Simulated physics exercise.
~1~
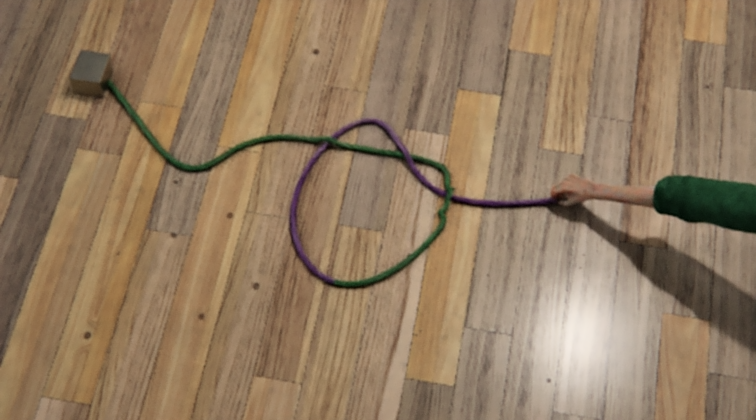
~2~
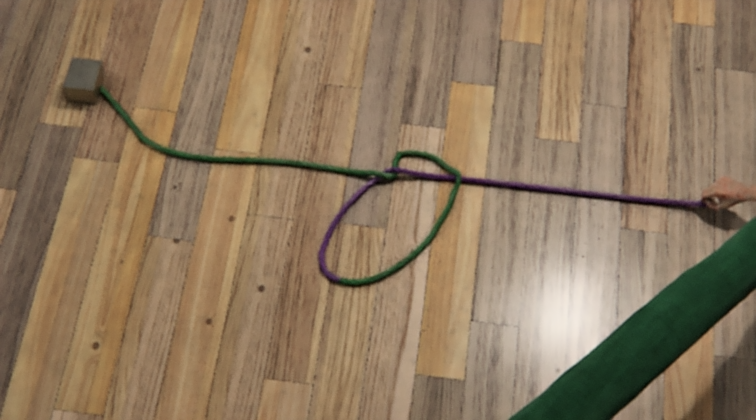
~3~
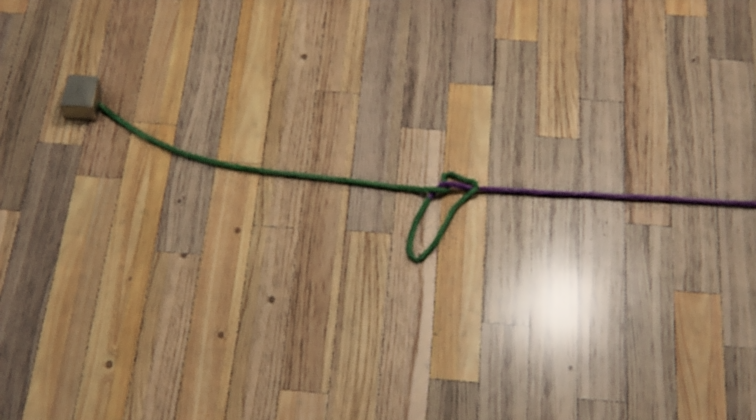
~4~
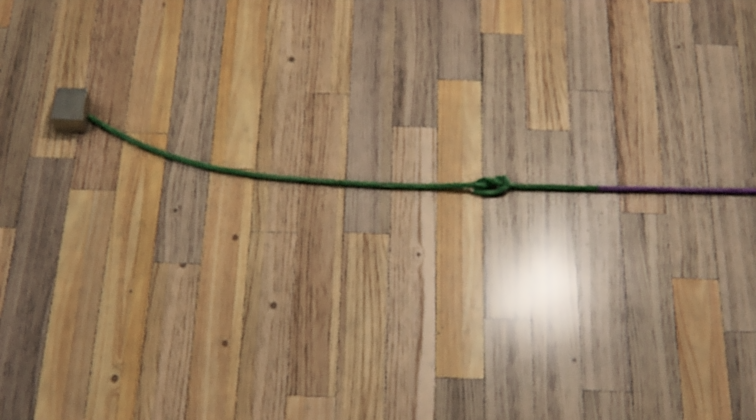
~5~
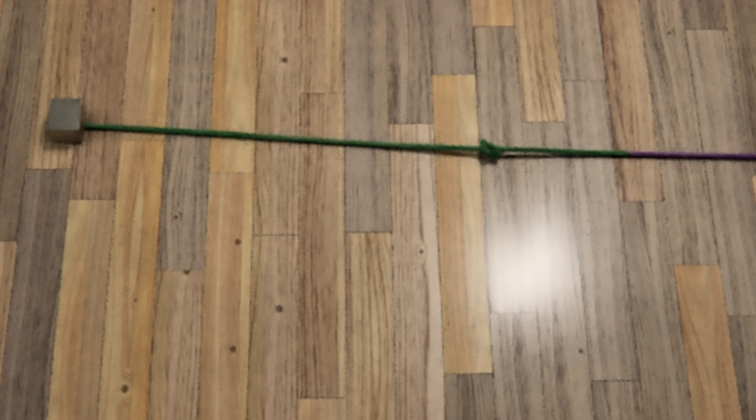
A rope coloured green and purple lies in loose, crossing loops on a wooden plank floor, seen from above, its left end attached to a small grey block. At the right, a hand reaching from a green sleeve holds the purple end and draws it away to the right. The loops shrink and slide rightward as the hand leaves view, narrowing to one small green loop beside a tangle. This closes into a compact green knot, and the rope straightens on either side, ending stretched nearly taut from the block with the knot still in it.
